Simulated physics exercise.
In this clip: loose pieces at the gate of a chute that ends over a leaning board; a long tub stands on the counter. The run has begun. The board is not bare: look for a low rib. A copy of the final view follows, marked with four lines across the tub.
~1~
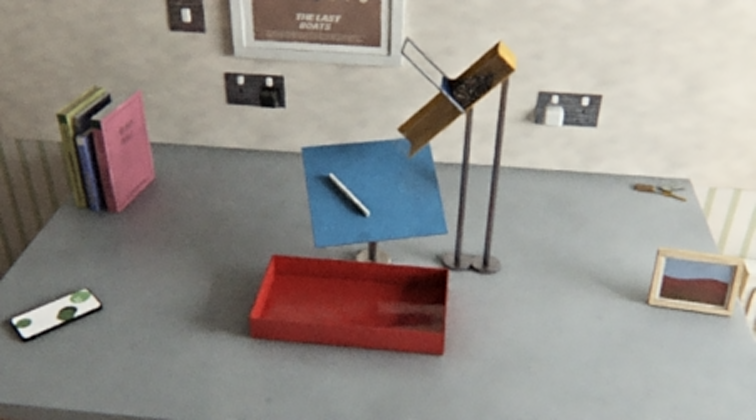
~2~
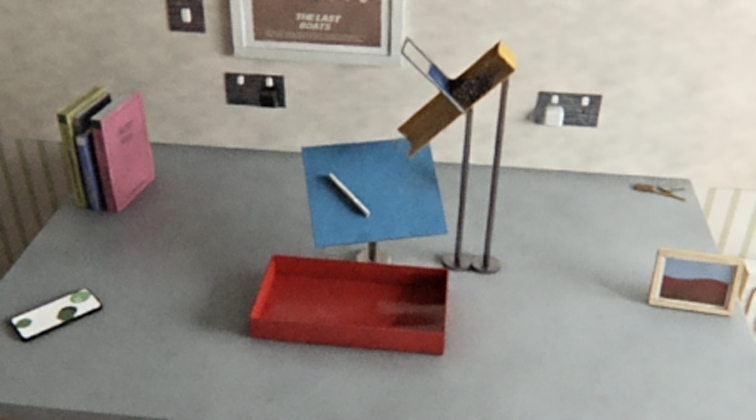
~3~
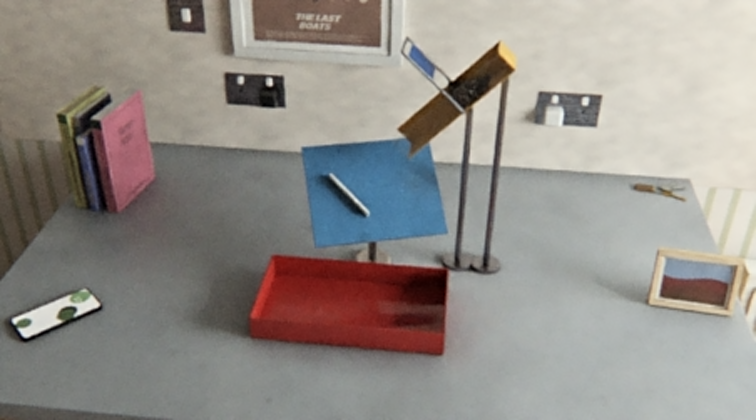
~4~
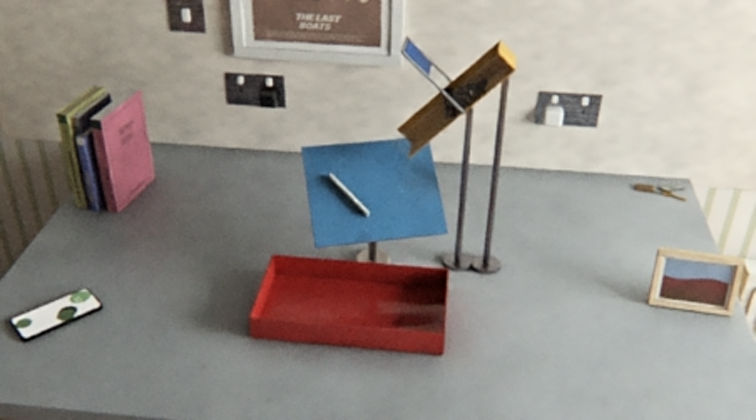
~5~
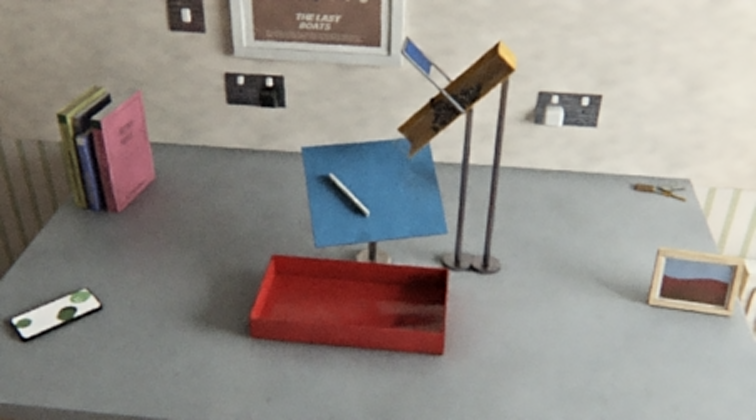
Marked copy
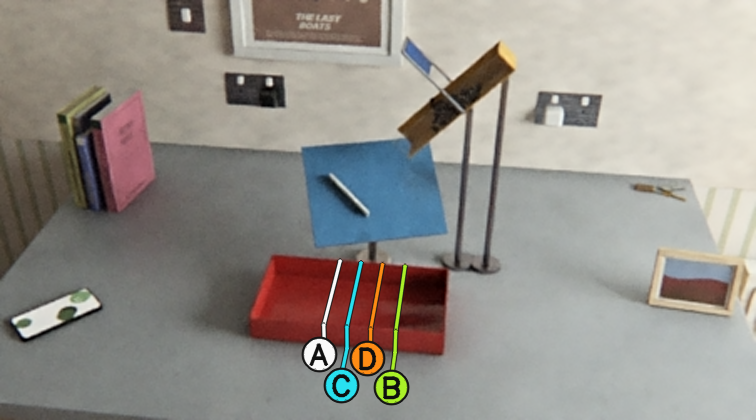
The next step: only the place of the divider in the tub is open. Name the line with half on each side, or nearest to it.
B works best here.
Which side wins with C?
The right side.
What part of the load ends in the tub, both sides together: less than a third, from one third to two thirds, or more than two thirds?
About that: More than two thirds.
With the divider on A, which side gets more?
Right.
On the marked copy, line A crosses the front rim at (323, 324); line B crosses the front rim at (395, 330); line C crosses the front rim at (347, 326); line D crosses the front rim at (370, 328).
With A, of what is caught, a small part on the left of the divider, nearly all on the right.
With B, of what is caught, about half on the left of the divider, about half on the right.
With C, of what is caught, a small part on the left of the divider, most on the right.
With D, of what is caught, a small part on the left of the divider, most on the right.
